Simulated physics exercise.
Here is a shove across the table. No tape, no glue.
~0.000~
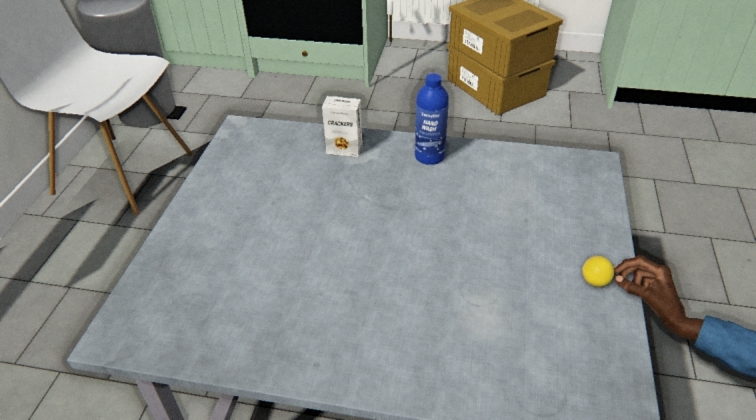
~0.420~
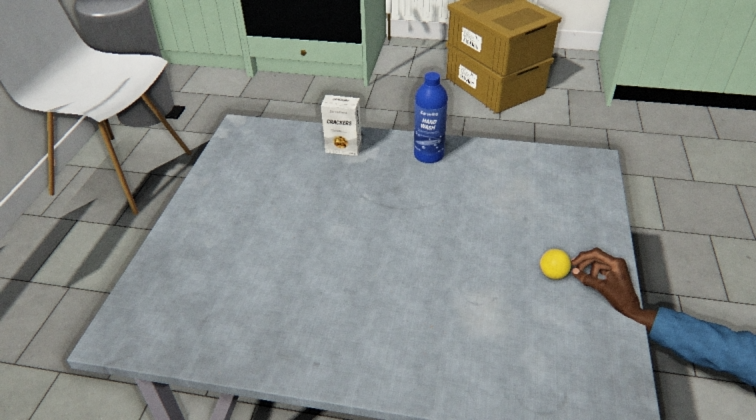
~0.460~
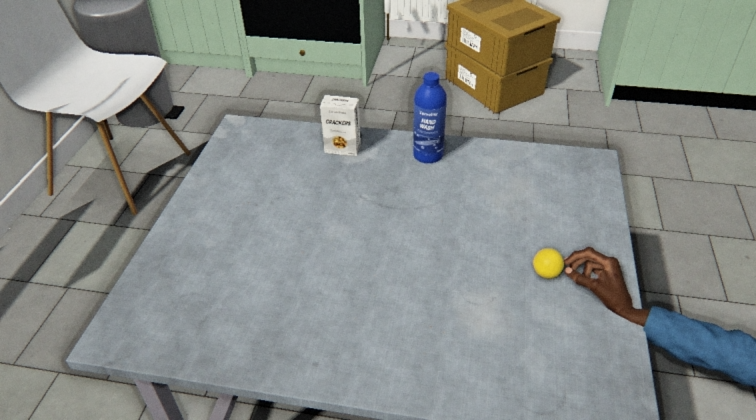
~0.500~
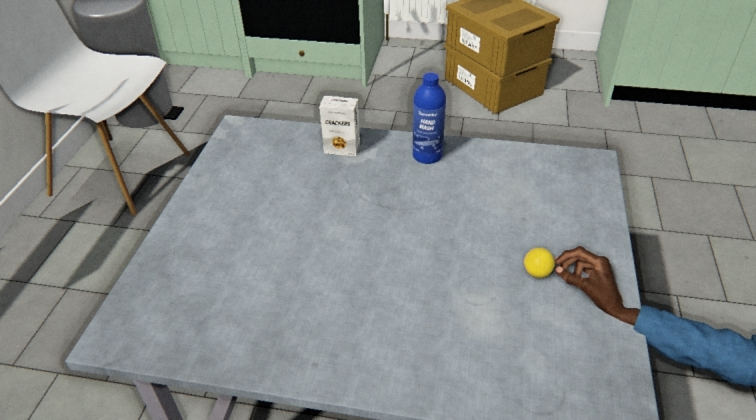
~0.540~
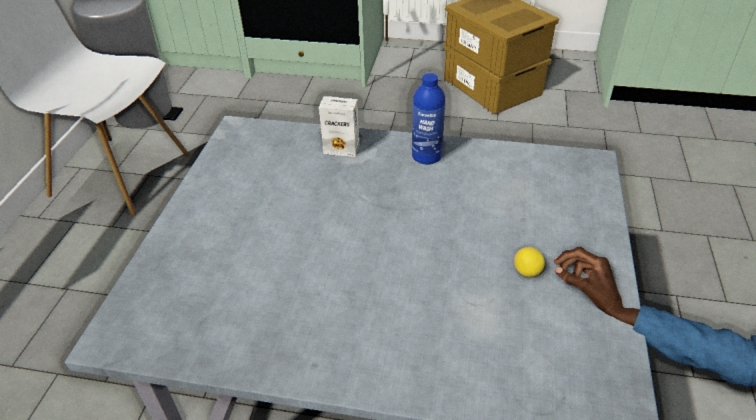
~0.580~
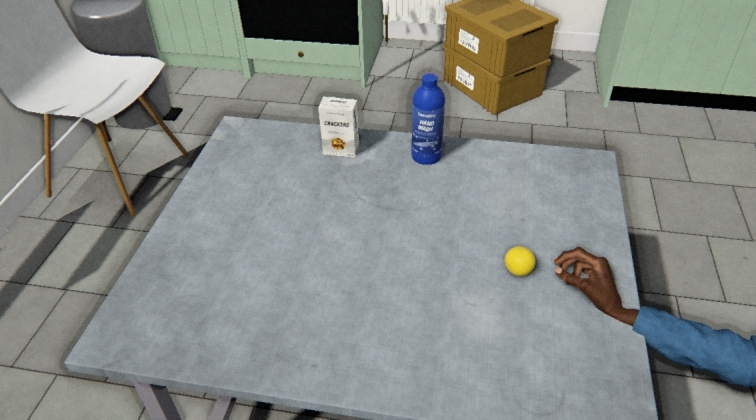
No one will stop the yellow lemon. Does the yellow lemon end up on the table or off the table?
The yellow lemon remains on top.
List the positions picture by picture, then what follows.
In the first picture, under the hand; yellow lemon (598, 271).
In the second picture, under the hand; yellow lemon (556, 264).
In the third picture, under the hand; yellow lemon (549, 263).
In the fourth picture, yellow lemon (539, 263).
In the fifth picture, yellow lemon (529, 262) moved a little.
In the sixth picture, yellow lemon (520, 261) moved about its own width.
By 0.78 s, yellow lemon moved well along near (483, 257).
By 0.88 s, yellow lemon moved well along near (470, 255).
When it is over (1.6 s), moved from the start, yellow lemon. End places, in pixels of the last picture, yellow lemon near (448, 253).
